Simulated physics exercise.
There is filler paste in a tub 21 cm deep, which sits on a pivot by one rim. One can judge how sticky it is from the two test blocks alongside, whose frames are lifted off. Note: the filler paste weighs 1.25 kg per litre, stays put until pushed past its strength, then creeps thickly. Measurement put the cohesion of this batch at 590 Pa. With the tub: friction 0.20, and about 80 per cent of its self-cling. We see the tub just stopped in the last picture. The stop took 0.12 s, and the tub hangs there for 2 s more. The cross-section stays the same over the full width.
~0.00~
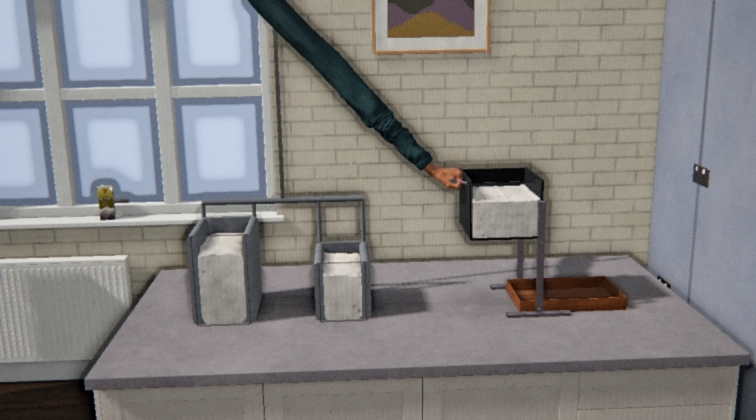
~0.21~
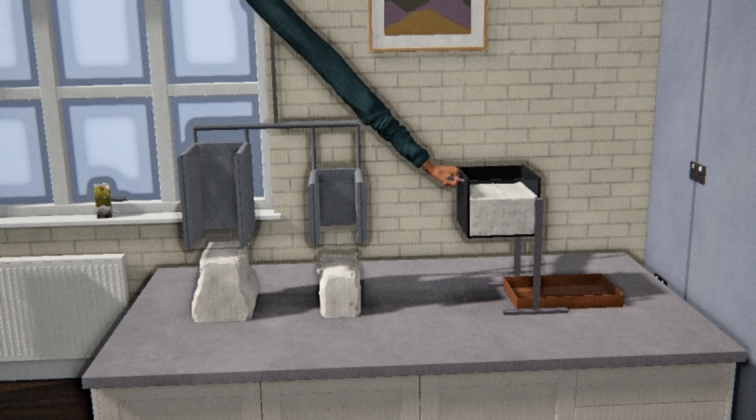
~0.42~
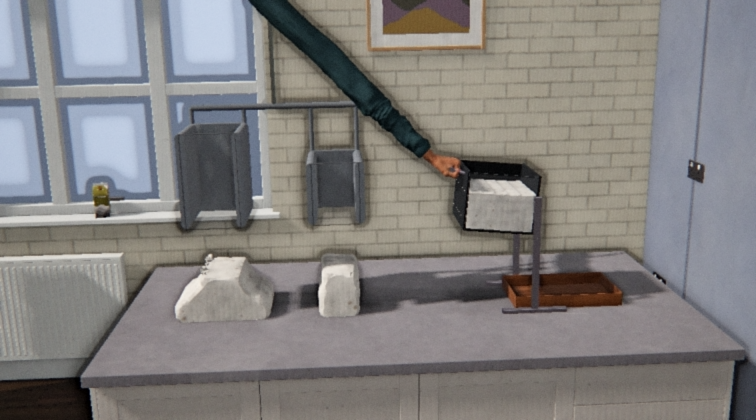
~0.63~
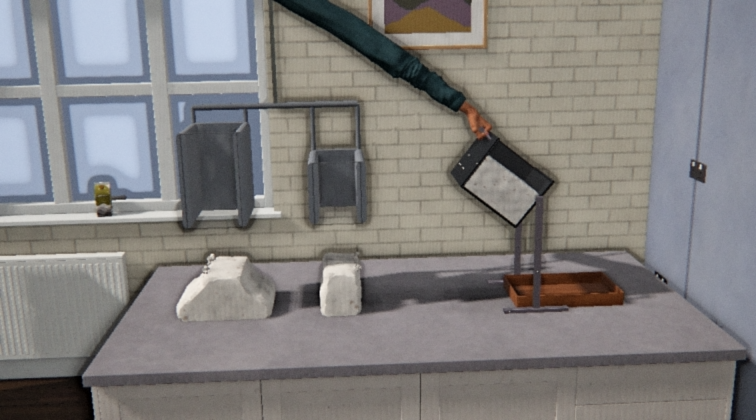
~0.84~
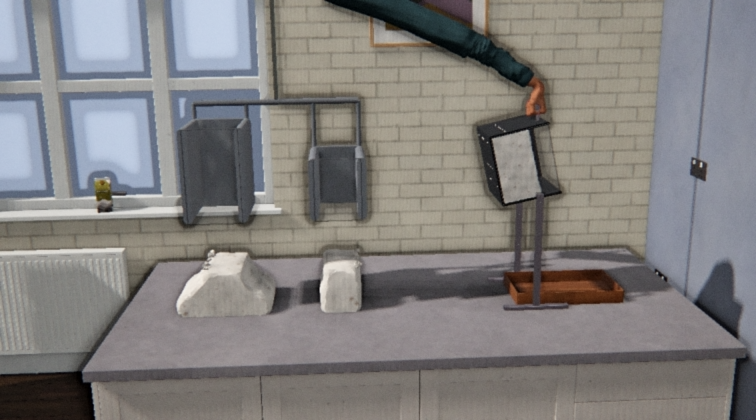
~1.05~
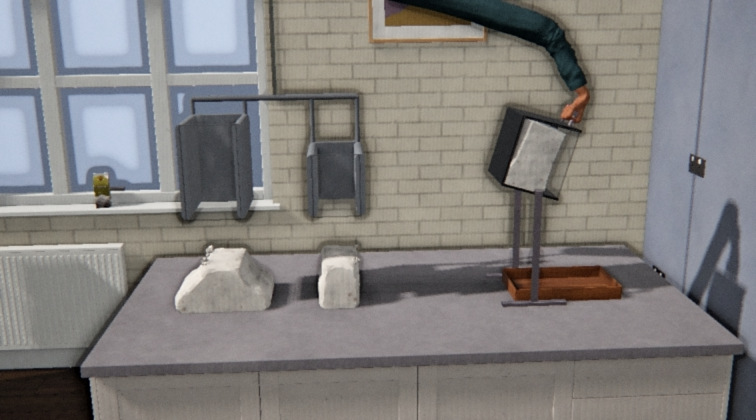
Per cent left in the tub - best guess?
Best guess: 37 %.
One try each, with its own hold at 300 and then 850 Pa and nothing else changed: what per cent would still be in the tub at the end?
Expect about 25 in a hundred, then about 45 in a hundred.
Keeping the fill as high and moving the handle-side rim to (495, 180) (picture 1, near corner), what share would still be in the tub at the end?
Some 70 percent would still be in the tub at the end.
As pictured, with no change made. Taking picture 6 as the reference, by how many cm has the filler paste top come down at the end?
Roughly 17 cm.
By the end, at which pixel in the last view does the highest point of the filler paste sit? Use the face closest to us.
I'd say it peaks at roughly (531, 171) in the last picture.
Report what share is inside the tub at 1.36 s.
Close to 40 in a hundred.
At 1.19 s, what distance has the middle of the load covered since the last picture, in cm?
Something like 7 cm, I'd say.
After 1.19 s, the tub is at 106 degrees and holds 88 %.
After 1.36 s, the tub is at 106 degrees and holds 39 %.
After 1.53 s, the tub is at 106 degrees and holds 37 %.
After 1.70 s, the tub is at 106 degrees and holds 37 %.
After 3.05 s, at the end, the tub is at 106 degrees and holds 37 %.
